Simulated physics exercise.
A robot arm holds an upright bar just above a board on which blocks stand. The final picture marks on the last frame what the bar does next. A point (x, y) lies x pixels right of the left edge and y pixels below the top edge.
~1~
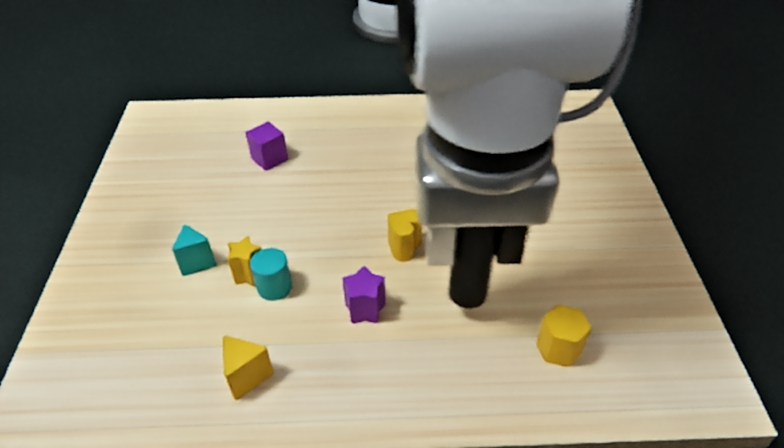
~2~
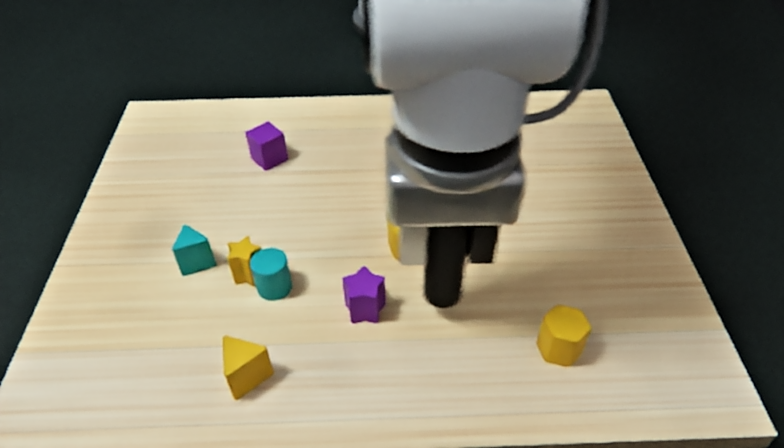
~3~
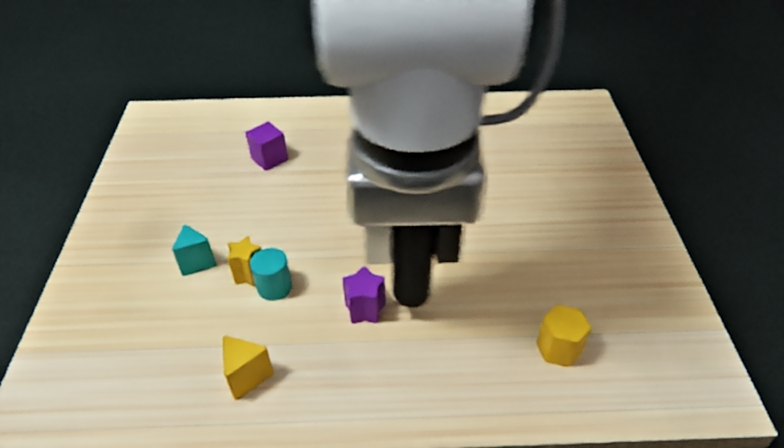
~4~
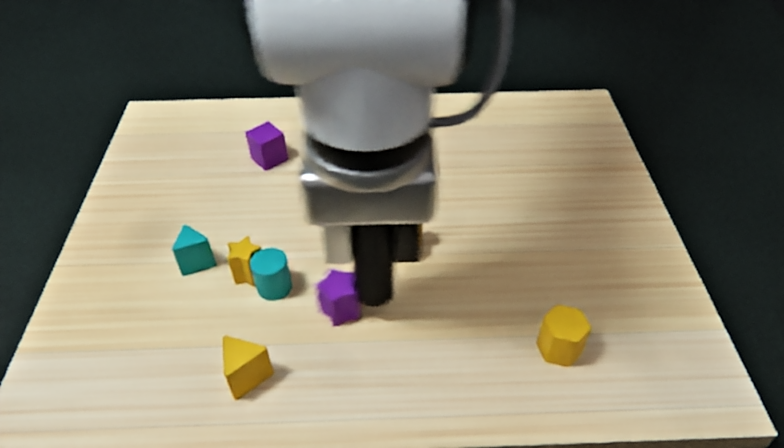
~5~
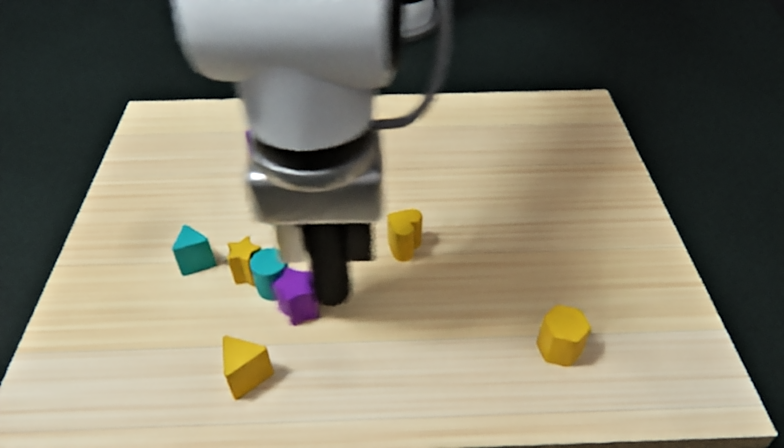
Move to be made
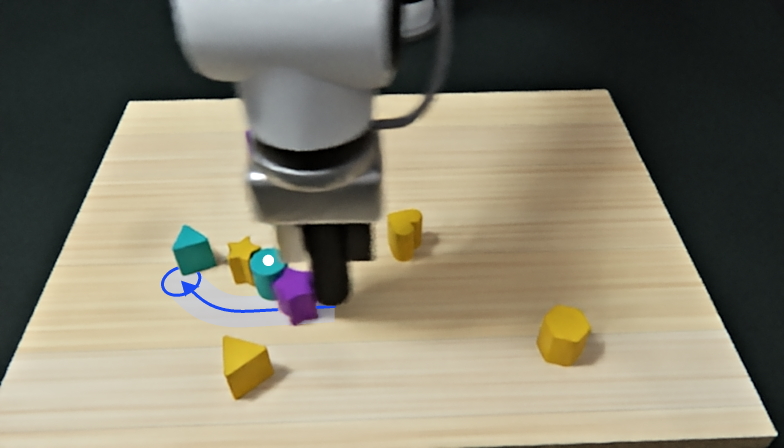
On a pale wooden board scattered with purple, yellow and turquoise blocks, a white robot arm holding a dark upright bar moves steadily left. The bar meets the purple star block and pushes it left across the wood, until the star is right beside the turquoise round block.
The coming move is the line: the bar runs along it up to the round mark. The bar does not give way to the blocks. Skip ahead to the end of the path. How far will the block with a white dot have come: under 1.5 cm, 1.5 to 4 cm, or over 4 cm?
Over 4 cm.
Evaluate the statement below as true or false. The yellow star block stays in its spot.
This is false.
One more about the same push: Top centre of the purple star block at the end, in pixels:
It should be at about (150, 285).
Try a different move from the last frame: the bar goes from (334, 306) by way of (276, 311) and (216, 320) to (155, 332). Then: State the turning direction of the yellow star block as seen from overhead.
Top view: Clockwise.
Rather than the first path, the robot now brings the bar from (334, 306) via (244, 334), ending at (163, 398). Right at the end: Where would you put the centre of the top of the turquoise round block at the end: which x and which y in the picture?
My best guess is (245, 258).
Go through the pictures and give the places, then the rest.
Lower end of the bar (468, 294), tops of blocks, turquoise triangle (188, 237), yellow triangle (239, 352), yellow star block (242, 248), turquoise round block (268, 260), purple star block (363, 282), in the first frame.
Bar (442, 293), blocks as before, in the second frame.
Bar (411, 293), blocks as before, in the third frame.
Bar (375, 292), purple star block (338, 283), in the fourth frame.
Bar (333, 291), turquoise triangle (188, 237), yellow triangle (239, 352), yellow star block (242, 248), turquoise round block (268, 260), purple star block (295, 283), in the fifth frame.
The drawn path runs from (334, 306) over (276, 310) and (219, 308) to (181, 281); the dot is on the turquoise round block.
What follows on the original path. One third of the way, bar (272, 295); yellow star block (228, 237), turned 35° clockwise; turquoise round block (238, 257); purple star block (232, 288).
Two thirds of the way, bar (213, 293); yellow star block (227, 231), turned 55° clockwise; turquoise round block (224, 253); purple star block (172, 289).
At the end, bar (175, 265); turquoise triangle (186, 232), turned 25° clockwise; yellow triangle not moved; yellow star block (228, 225), turned 75° clockwise; turquoise round block (217, 247); purple star block (150, 285), turned 50° anticlockwise.
